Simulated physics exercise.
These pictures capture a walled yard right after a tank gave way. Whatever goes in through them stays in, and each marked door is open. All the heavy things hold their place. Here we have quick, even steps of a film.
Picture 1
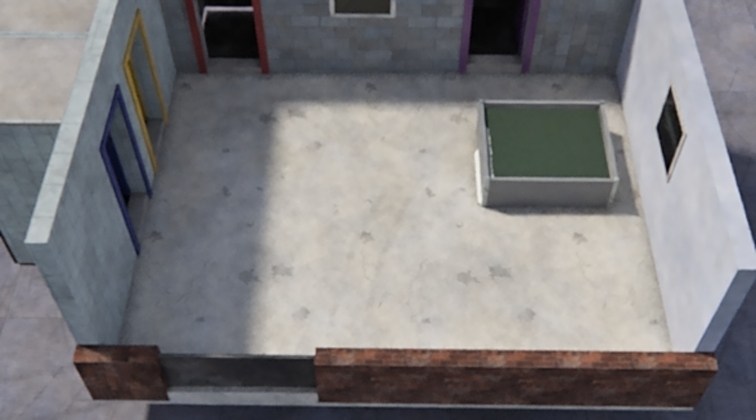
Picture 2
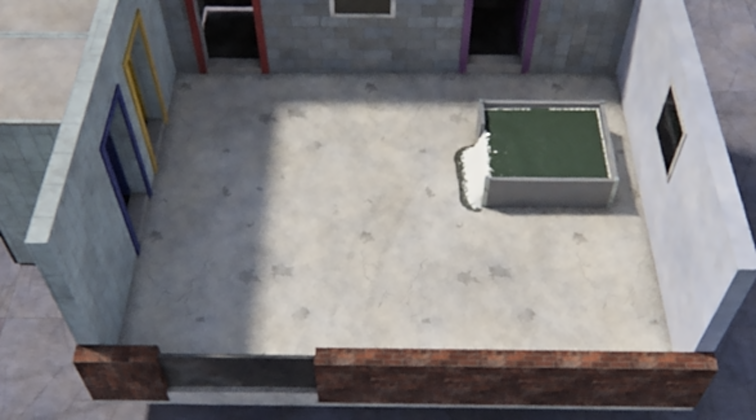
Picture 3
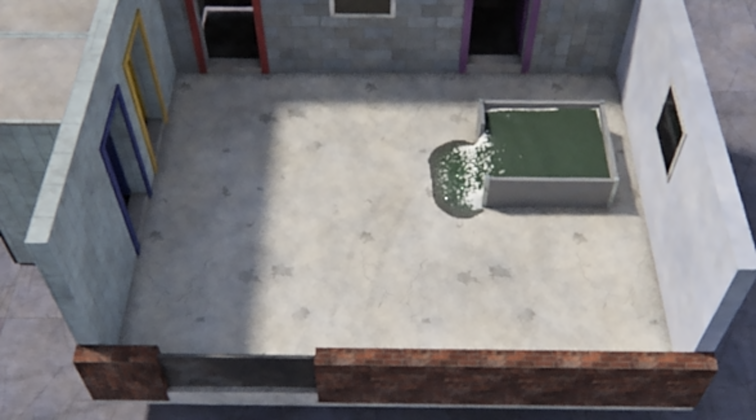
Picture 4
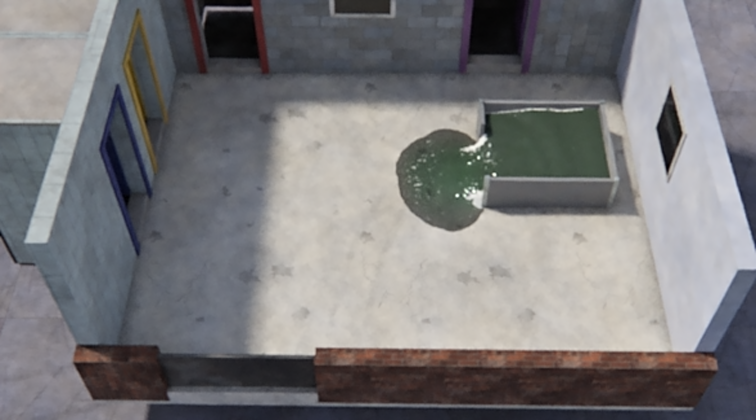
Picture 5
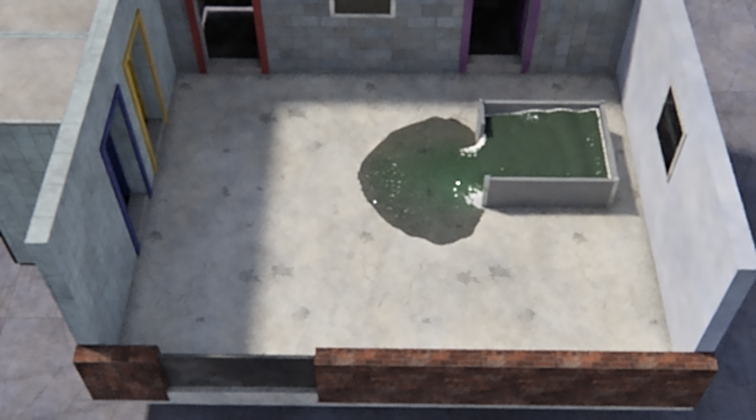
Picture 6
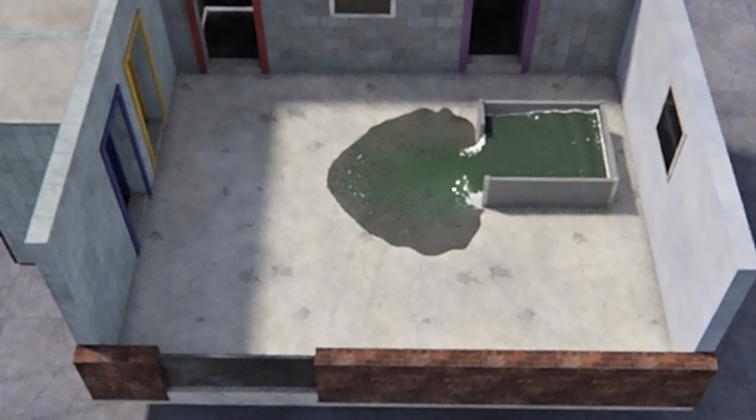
At the start, an open tank of dark green liquid stands whole and still on the right side of a walled yard. Its left side opens and the liquid pours out in a white, foaming burst, then spreads leftward across the pale floor in a widening, rounded green pool.
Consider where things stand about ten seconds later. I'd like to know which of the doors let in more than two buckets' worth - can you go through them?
Sure: The red door does not; the yellow door does not; the purple door does not; the blue door does not.
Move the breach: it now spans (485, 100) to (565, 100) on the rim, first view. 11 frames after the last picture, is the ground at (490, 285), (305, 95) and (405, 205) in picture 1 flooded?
In turn: Dry, awash, free of water.
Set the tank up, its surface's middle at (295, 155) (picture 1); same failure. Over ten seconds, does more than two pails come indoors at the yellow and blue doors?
Result - yellow door ends up above, blue door ends up above.
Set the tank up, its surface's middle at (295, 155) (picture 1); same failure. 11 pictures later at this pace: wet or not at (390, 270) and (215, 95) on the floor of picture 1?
The first spot is spared, the second swamped.
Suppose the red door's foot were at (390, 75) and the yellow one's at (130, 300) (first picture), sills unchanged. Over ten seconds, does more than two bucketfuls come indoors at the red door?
Result for red: It ends up below.
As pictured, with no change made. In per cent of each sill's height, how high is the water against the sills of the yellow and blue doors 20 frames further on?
Close to 100 per cent for the first one and close to 90 per cent for the second.
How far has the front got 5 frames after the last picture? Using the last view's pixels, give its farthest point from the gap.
Farthest reach: About (201, 189).
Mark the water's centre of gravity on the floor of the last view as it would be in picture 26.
I'd put it at around (334, 195).
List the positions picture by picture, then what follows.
The open tank at (546, 143) is whole and still, in the first picture.
Water pours out at (485, 168) and has run to (470, 206), in the second picture.
The front is at (445, 206), out from the gap at (484, 169), in the third picture.
Water pours out at (484, 170) and has run to (403, 162), in the fourth picture.
The front is at (368, 165), out from the gap at (484, 170), in the fifth picture.
The front is at (335, 186), out from the gap at (484, 170), in the sixth picture.
A moment on, water covers 25 % of the floor; the red door not reached, the yellow door not reached, the purple door not reached, the blue door not reached.
Next, water covers 50 % of the floor; the red door not reached, the yellow door wet at the sill, nothing in, the purple door not reached, the blue door wet at the sill, nothing in.
Then, water covers 55 % of the floor; the red door wet at the sill, nothing in, the yellow door under two buckets in, the purple door not reached, the blue door wet at the sill, nothing in.
Later, water covers 55 % of the floor; the red door under two buckets in, the yellow door under two buckets in, the purple door not reached, the blue door wet at the sill, nothing in.
In the end, water covers 70 % of the floor; the red door under two buckets in, the yellow door under two buckets in, the purple door not reached, the blue door wet at the sill, nothing in.
